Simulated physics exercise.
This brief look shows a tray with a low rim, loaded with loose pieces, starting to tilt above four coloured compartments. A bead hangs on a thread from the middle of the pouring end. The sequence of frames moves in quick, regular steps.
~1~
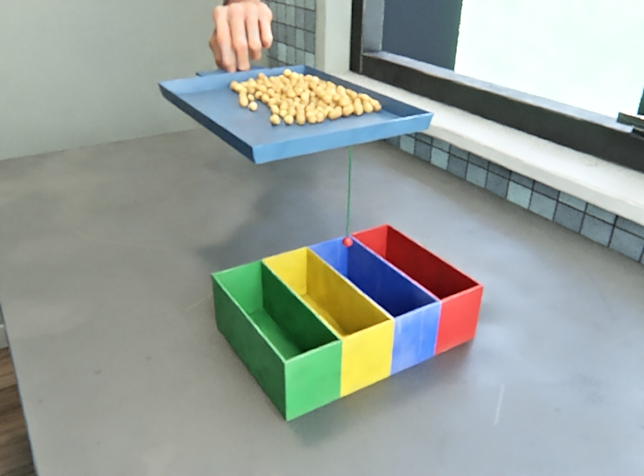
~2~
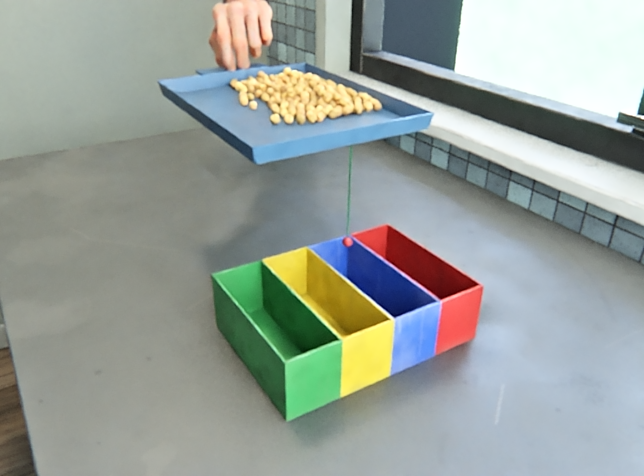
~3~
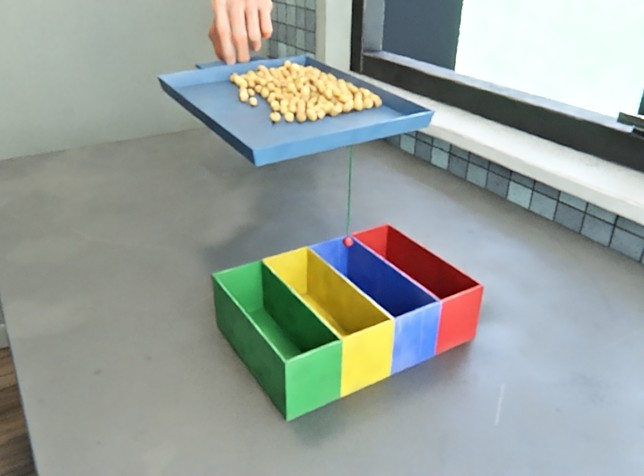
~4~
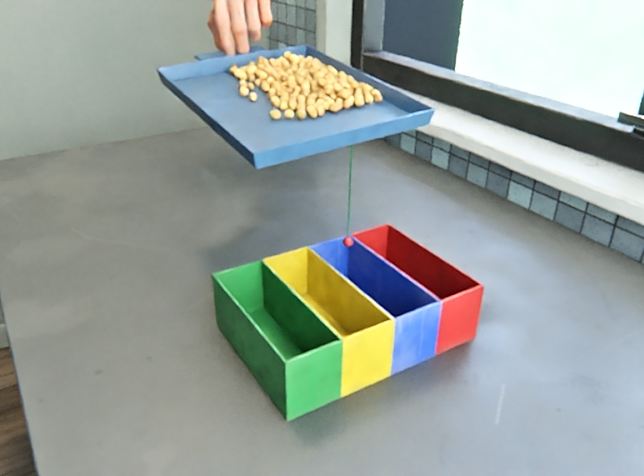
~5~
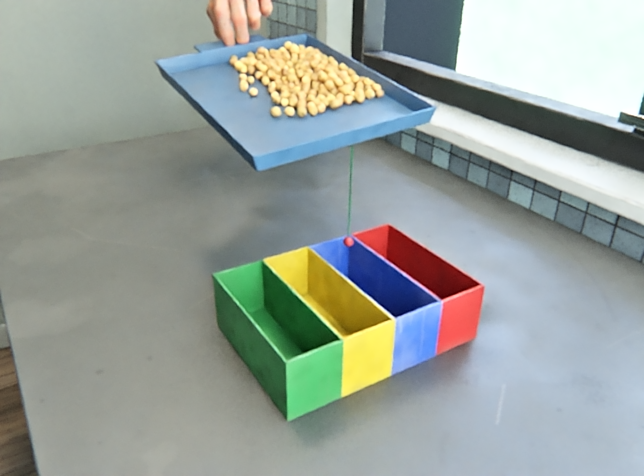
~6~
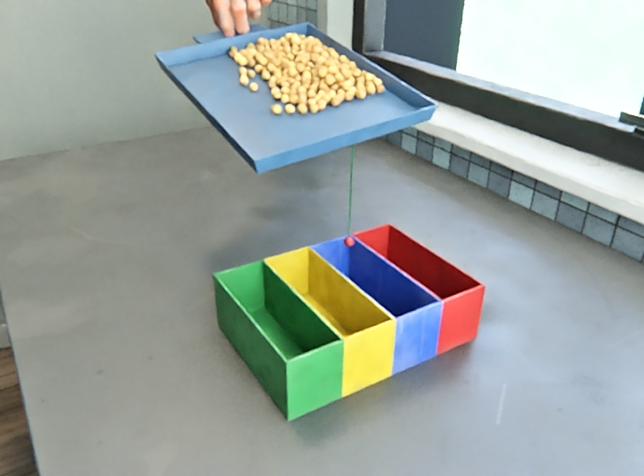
Grey countertop by a window, a hand gradually tilting a blue tray of dried chickpeas above green, yellow, blue and red compartments.
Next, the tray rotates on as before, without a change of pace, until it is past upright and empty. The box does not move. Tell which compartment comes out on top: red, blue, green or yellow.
It is green that comes out on top.
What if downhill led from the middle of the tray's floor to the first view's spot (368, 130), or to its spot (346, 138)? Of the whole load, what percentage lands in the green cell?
0 % then 0 %, roughly.
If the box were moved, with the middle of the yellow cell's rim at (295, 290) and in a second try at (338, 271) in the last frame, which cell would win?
That yellow cell, then green.
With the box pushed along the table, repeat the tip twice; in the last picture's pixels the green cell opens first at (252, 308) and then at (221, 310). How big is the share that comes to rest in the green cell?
Trial 1 about 30 %, trial 2 about 0 %.
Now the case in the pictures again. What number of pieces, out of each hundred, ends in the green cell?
Result: Close to 60 in a hundred.
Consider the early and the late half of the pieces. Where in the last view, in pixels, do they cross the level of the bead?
I'd say around (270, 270) at first, then around (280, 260).
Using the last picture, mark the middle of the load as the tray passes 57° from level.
Mark it at roughly (292, 121) in the final frame.
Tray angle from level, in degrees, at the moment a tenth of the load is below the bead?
My estimate is some 70 degrees.
Shortly afterwards, tray tipped steeply; all but a few on the tray; only a few in the green cell; only a few in the yellow cell; only a few falling or outside the box.
Next, tray tipped right over; near a quarter on the tray; near half in the green cell; near a quarter in the yellow cell; only a few in the blue cell; a little falling or outside the box.
Some moments later, tray tipped past a quarter turn; near two thirds in the green cell; near a third in the yellow cell; only a few in the blue cell; only a few in the red cell; only a few falling or outside the box.
In the end, tray tipped past a quarter turn; near two thirds in the green cell; near a third in the yellow cell; only a few in the blue cell; only a few in the red cell; only a few outside the box.
